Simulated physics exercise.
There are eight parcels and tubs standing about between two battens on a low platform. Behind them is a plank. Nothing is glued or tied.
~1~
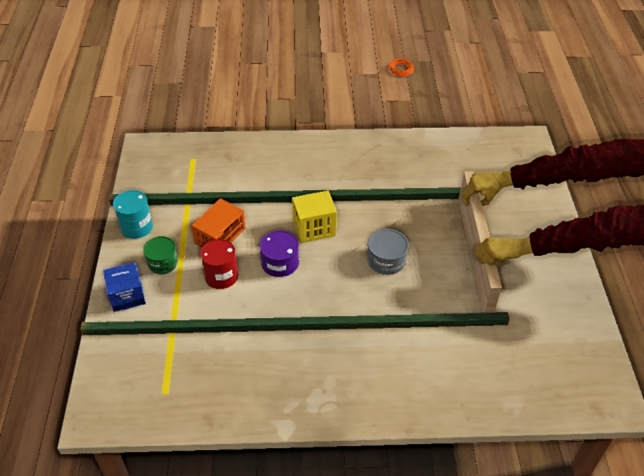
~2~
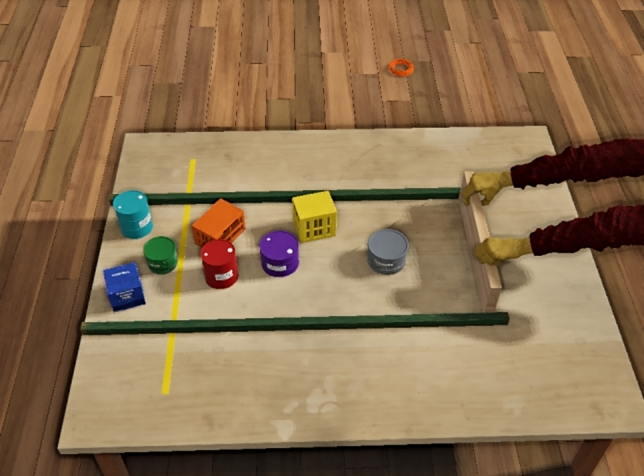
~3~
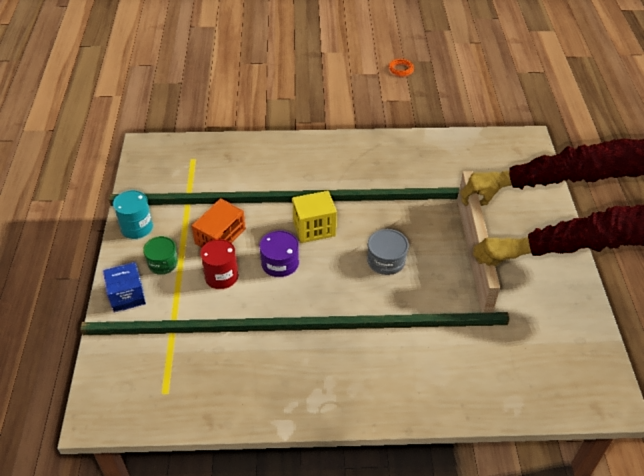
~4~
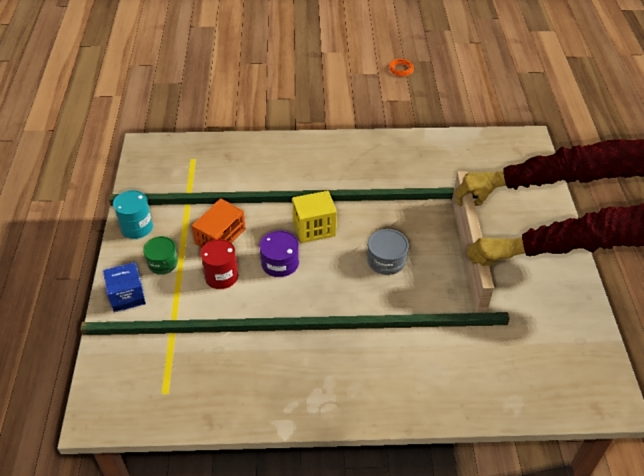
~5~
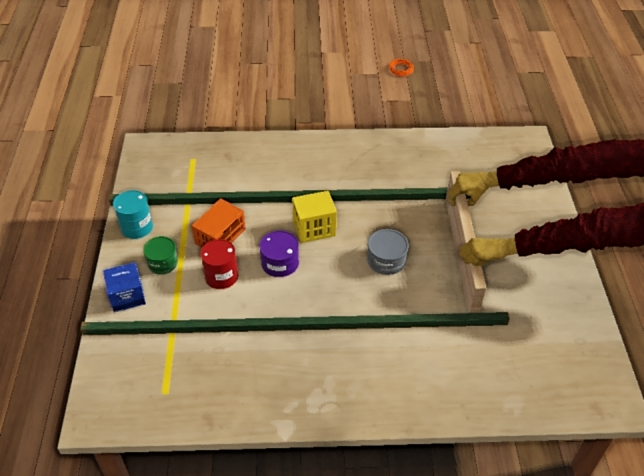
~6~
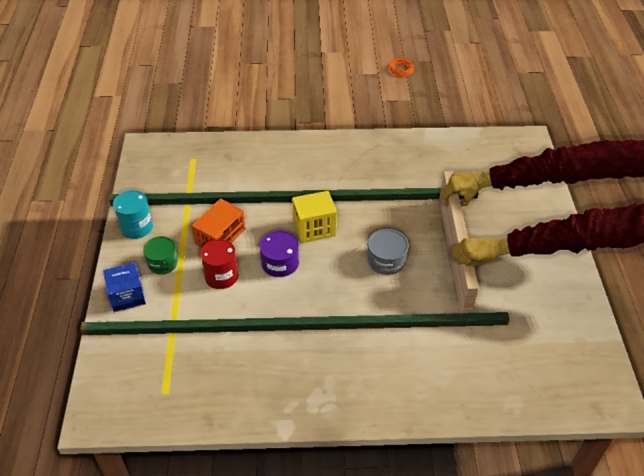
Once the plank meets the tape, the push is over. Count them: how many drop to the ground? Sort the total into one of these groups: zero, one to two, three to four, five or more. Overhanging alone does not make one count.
It goes in the group one to two.
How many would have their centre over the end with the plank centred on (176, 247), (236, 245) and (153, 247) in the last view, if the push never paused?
2; 0; 4.
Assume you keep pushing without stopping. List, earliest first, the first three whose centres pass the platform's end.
Earliest first, the order is the turquoise canister, the green pail, the orange crate.
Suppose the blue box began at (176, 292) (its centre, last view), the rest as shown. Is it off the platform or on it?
Result: The blue box keeps its place.
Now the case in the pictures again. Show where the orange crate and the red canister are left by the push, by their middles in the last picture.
The orange crate at (120, 221), the red canister at (158, 277).
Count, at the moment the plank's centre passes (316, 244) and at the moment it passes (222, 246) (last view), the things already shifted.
So 3, and at the other place 7.
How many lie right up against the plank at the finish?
3 of them.
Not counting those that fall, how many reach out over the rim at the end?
Count of overhanging things: 1.
Soon after, none off yet; turquoise canister at rest near (134, 215); blue box at rest near (125, 287); green pail at rest near (161, 256).
In the end, the number that fall off is one or two; gone, green pail and turquoise canister.
